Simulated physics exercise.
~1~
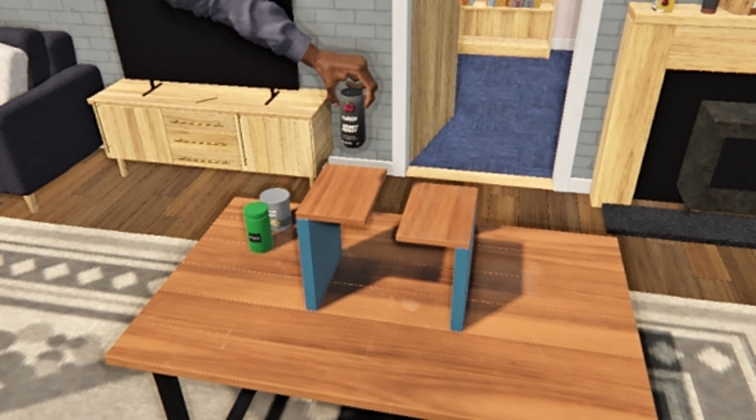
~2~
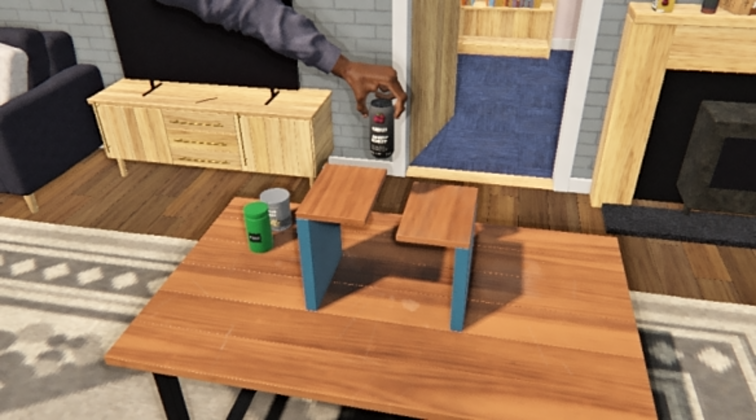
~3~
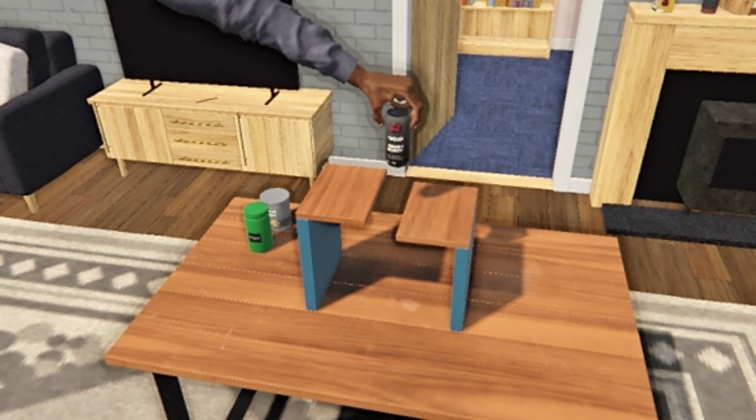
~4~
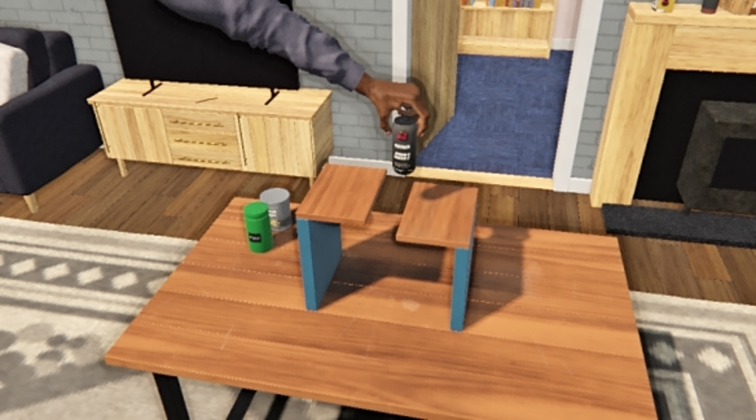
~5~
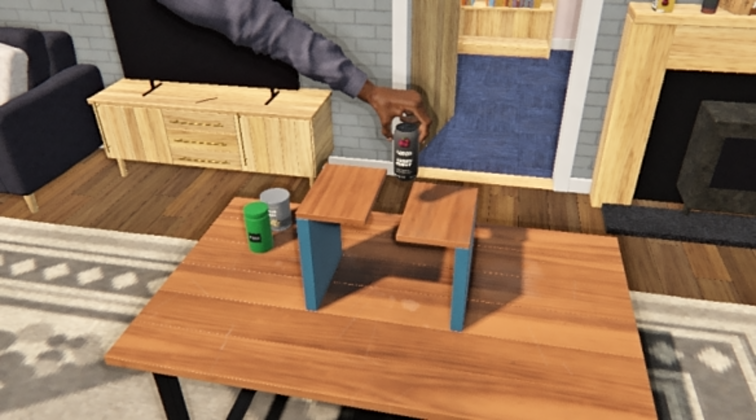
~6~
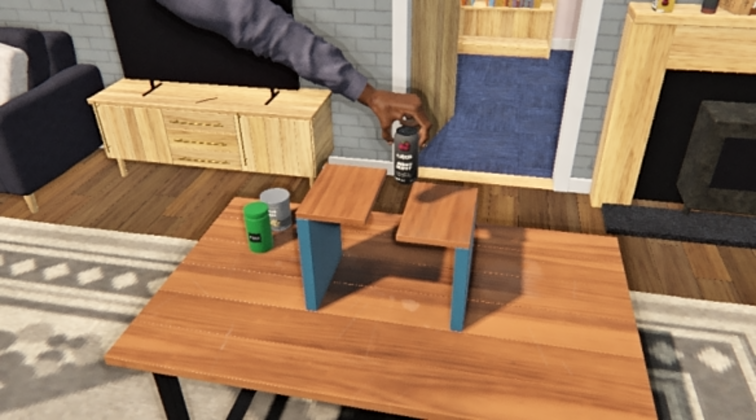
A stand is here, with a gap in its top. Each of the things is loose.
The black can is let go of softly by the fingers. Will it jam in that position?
Yes, it jams.
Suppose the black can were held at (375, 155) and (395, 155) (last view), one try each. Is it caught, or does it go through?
Well, first time it gets stuck, and next time it falls right through.
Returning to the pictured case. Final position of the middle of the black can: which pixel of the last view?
Roughly (388, 188).
Then, 0.20 s on from there, black can shifted about its own width near (406, 175).
Then, 0.50 s on from there, black can turned 13° from how it was put near (400, 183).
In the end, toppled on the stand or table, black can; the other 2 unmoved. At the end, from the last picture's camera, black can near (388, 188). The can stays on top.
